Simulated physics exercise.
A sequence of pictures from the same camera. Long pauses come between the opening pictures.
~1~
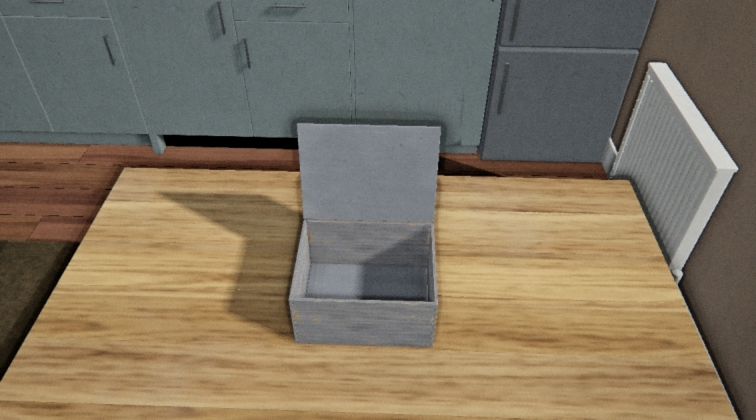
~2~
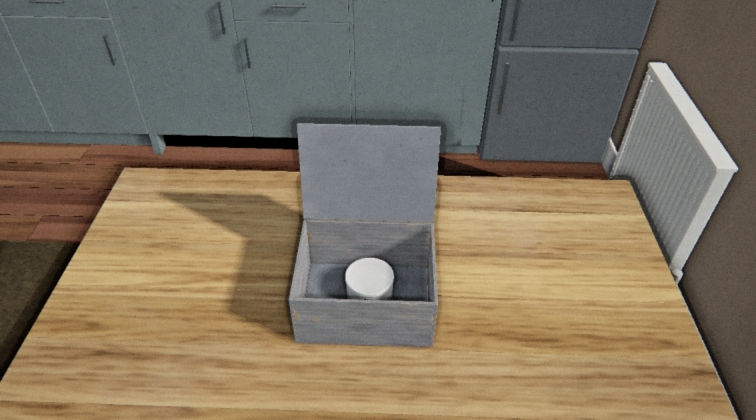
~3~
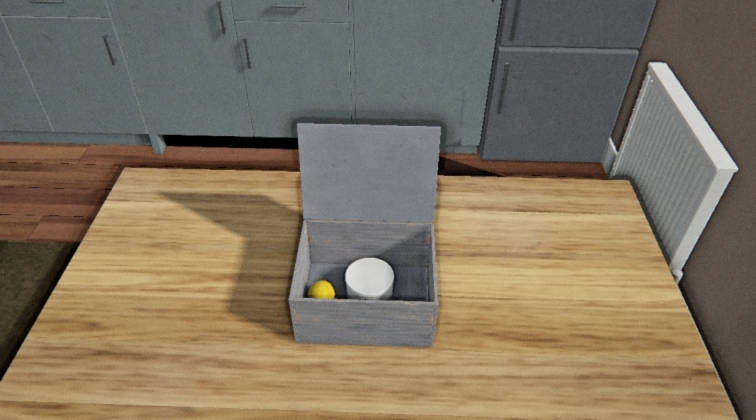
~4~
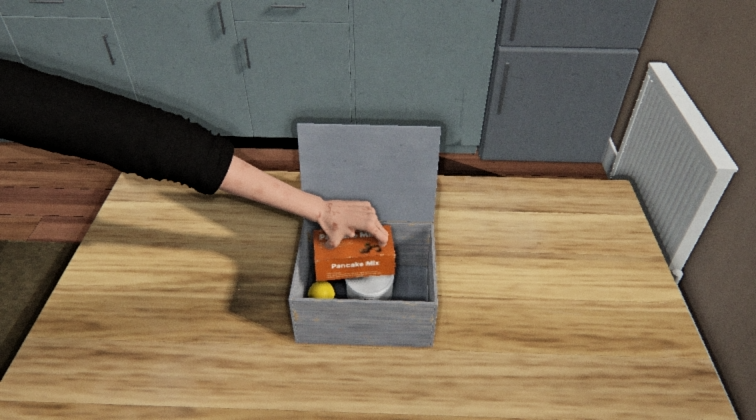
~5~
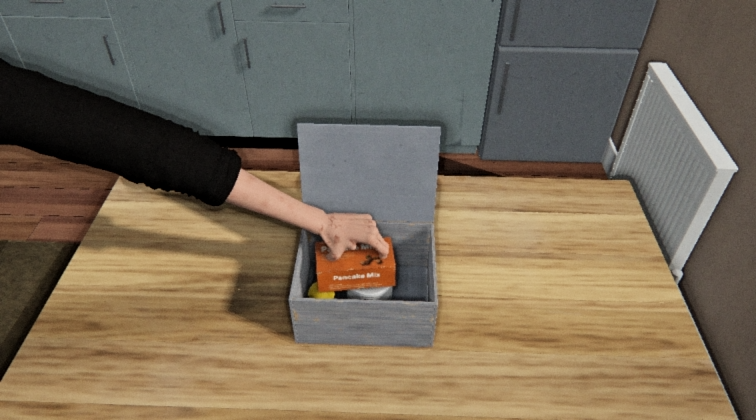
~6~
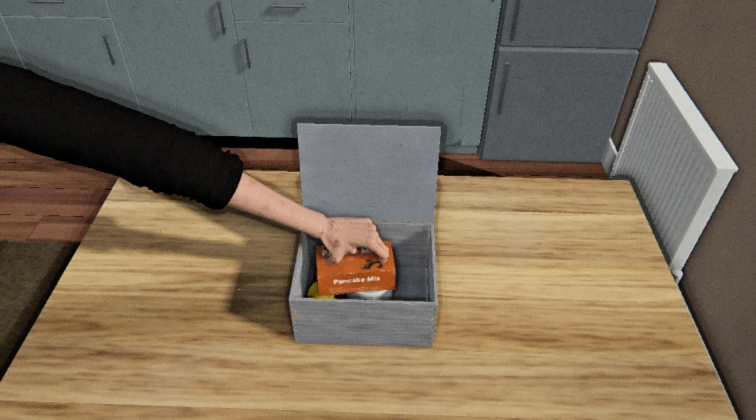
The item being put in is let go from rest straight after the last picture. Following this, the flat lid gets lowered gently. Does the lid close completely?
Yes.
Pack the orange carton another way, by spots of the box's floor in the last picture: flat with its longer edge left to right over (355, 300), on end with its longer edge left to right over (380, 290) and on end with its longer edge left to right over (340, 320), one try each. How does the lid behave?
On the first attempt the lid settles shut, on the second it remains open a bit, and on the third it remains open a bit.
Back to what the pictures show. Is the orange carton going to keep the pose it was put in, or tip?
At the finish the orange carton holds its orientation.
Then, 1.10 s on from there, lid starting down.
Then, 1.50 s on from there, lid 62° above the rim.
Then, 1.80 s on from there, lid 32° above the rim.
Then, 2.00 s on from there, lid 6° above the rim.
In the end, lid shut; all 3 unmoved. At the end, from the last picture's camera, orange carton near (355, 269).
